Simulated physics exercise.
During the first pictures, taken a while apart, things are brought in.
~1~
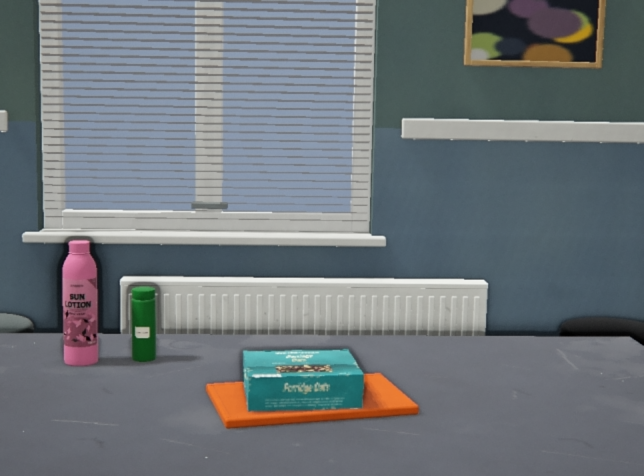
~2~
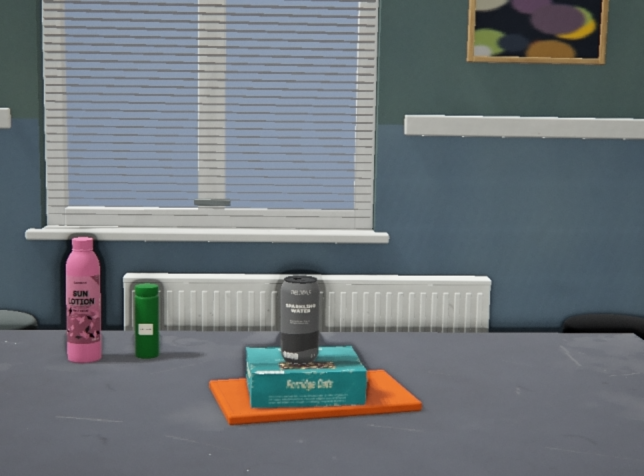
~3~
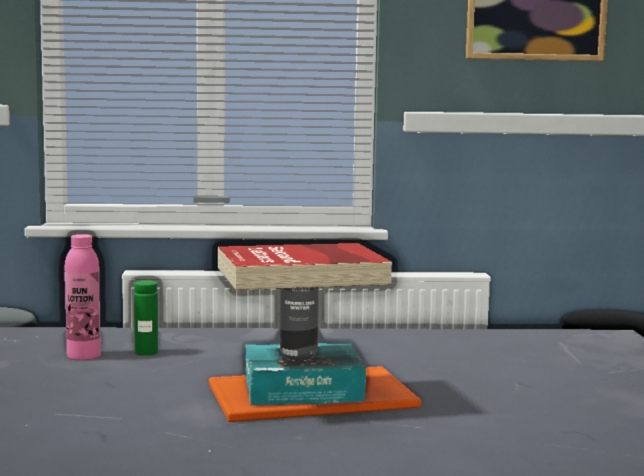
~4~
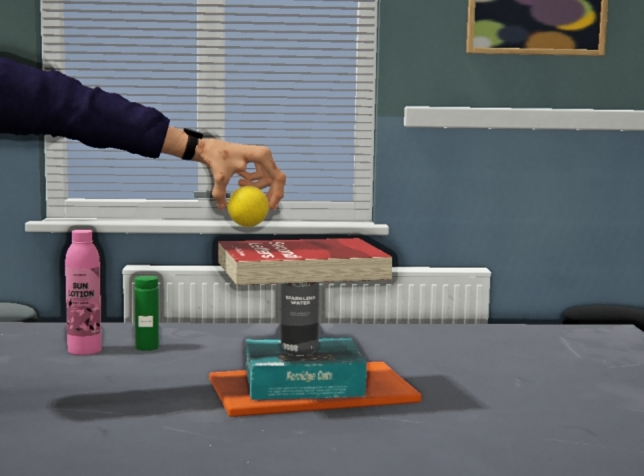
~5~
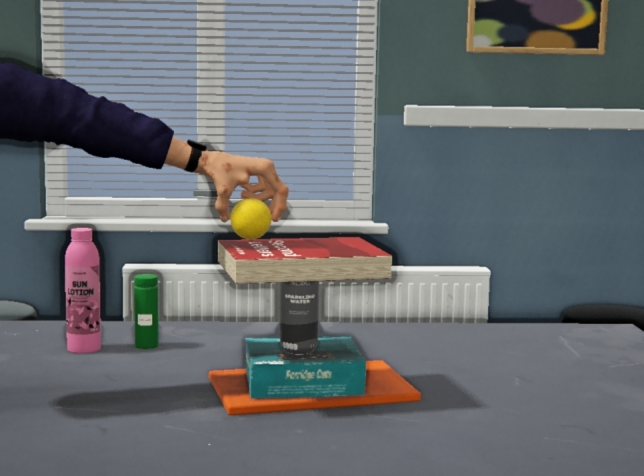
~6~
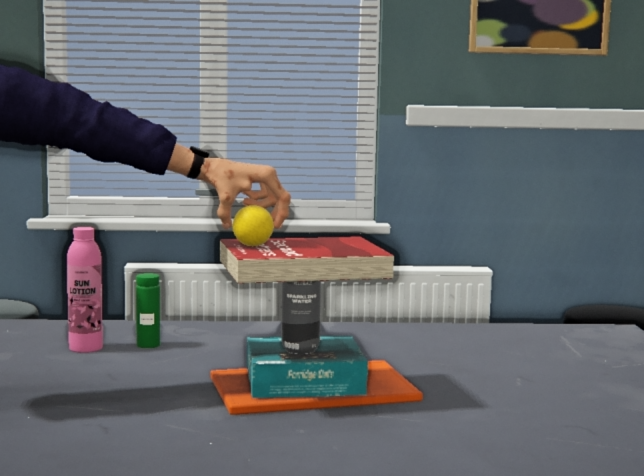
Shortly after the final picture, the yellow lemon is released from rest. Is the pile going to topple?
No, it stays put.
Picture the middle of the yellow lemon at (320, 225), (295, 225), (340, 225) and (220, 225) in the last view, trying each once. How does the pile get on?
On the first try the pile remains standing, on the second it remains standing, on the third it remains standing and on the fourth it topples.
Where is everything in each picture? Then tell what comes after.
In the first picture, the last thing is not in view yet; orange tray (310, 399).
In the second picture, the last thing is not in view yet.
In the third picture, the last thing is not in view yet; turquoise packet (303, 372).
The fourth picture shows on its way; yellow lemon (248, 207); orange tray (313, 387).
The fifth picture shows on its way; yellow lemon (251, 219); red book (302, 258).
The sixth picture shows in place under the hand; yellow lemon (253, 226); turquoise packet (305, 366).
Then, 0.90 s past the last view, nothing moves.
Then, 2.10 s past the last view, yellow lemon resting near (253, 227).
Finally, all 7 still in place. Final places as the last picture's camera would see them, yellow lemon near (252, 227). The pile holds.
